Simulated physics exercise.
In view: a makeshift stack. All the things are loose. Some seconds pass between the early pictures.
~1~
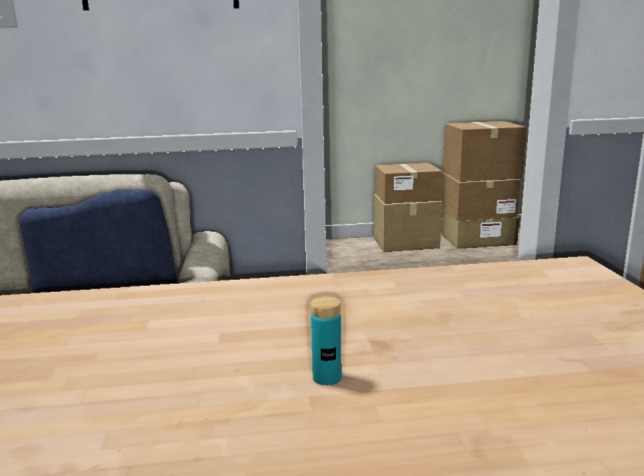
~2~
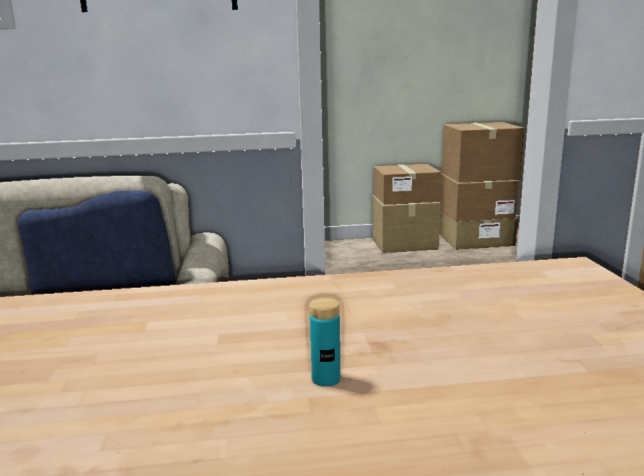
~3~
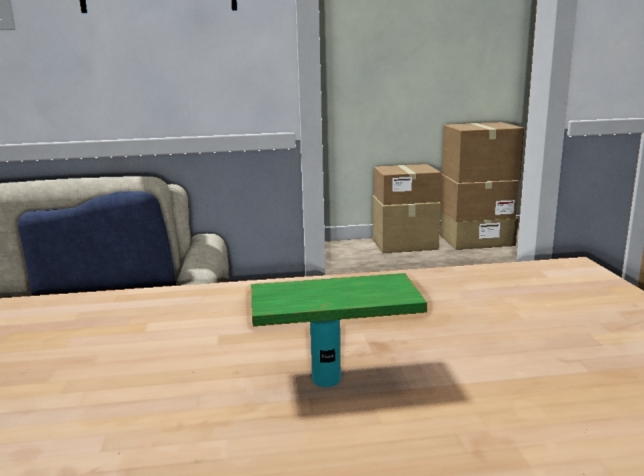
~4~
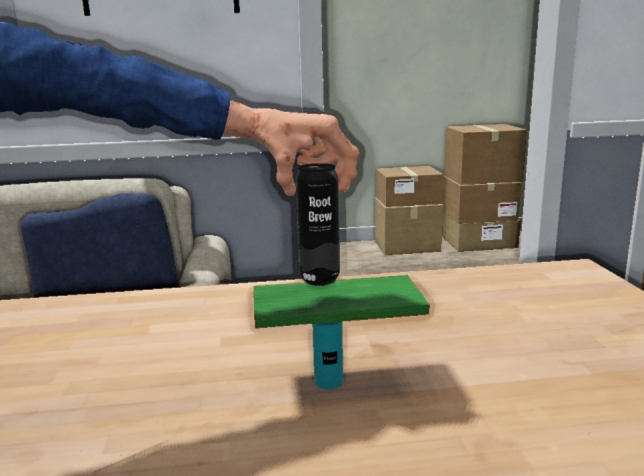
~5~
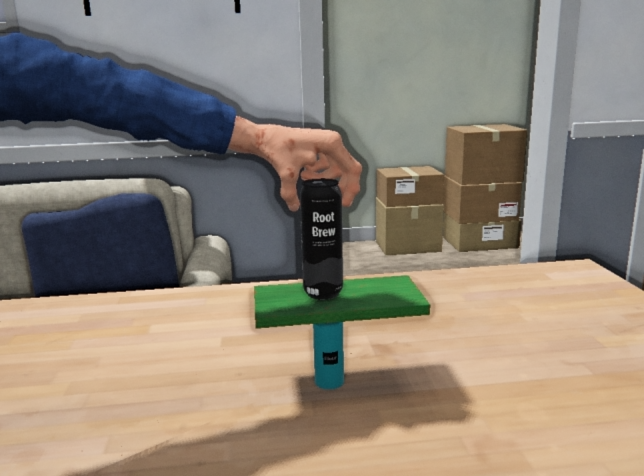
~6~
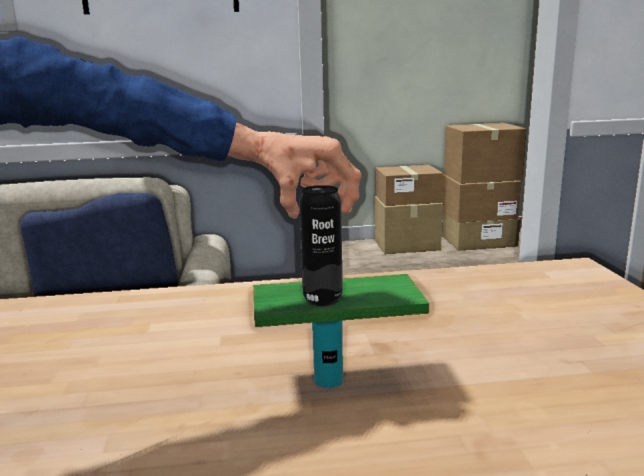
A green board appearing on top of a teal bottle, then a hand lowering a black can onto it and keeping hold.
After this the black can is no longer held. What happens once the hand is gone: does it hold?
In the end the stack keeps its balance.
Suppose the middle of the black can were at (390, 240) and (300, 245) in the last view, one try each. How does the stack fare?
In the first case it gives way; in the second case it keeps its balance.
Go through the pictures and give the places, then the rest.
In the first picture, the last thing is not in view yet.
In the second picture, the last thing is not in view yet.
In the third picture, the last thing is not in view yet; green board (335, 298).
The fourth picture shows still above its spot; black can (318, 225); green board (337, 300).
The fifth picture shows still above its spot; black can (322, 240); green board (338, 300).
The sixth picture shows set down, still held; black can (322, 247); green board (337, 299).
Then, 0.70 s past the last view, nothing moves.
Then, 1.70 s past the last view, black can resting near (322, 247).
Finally, all 3 still in place. Final places as the last picture's camera would see them, black can near (322, 247). The stack holds.
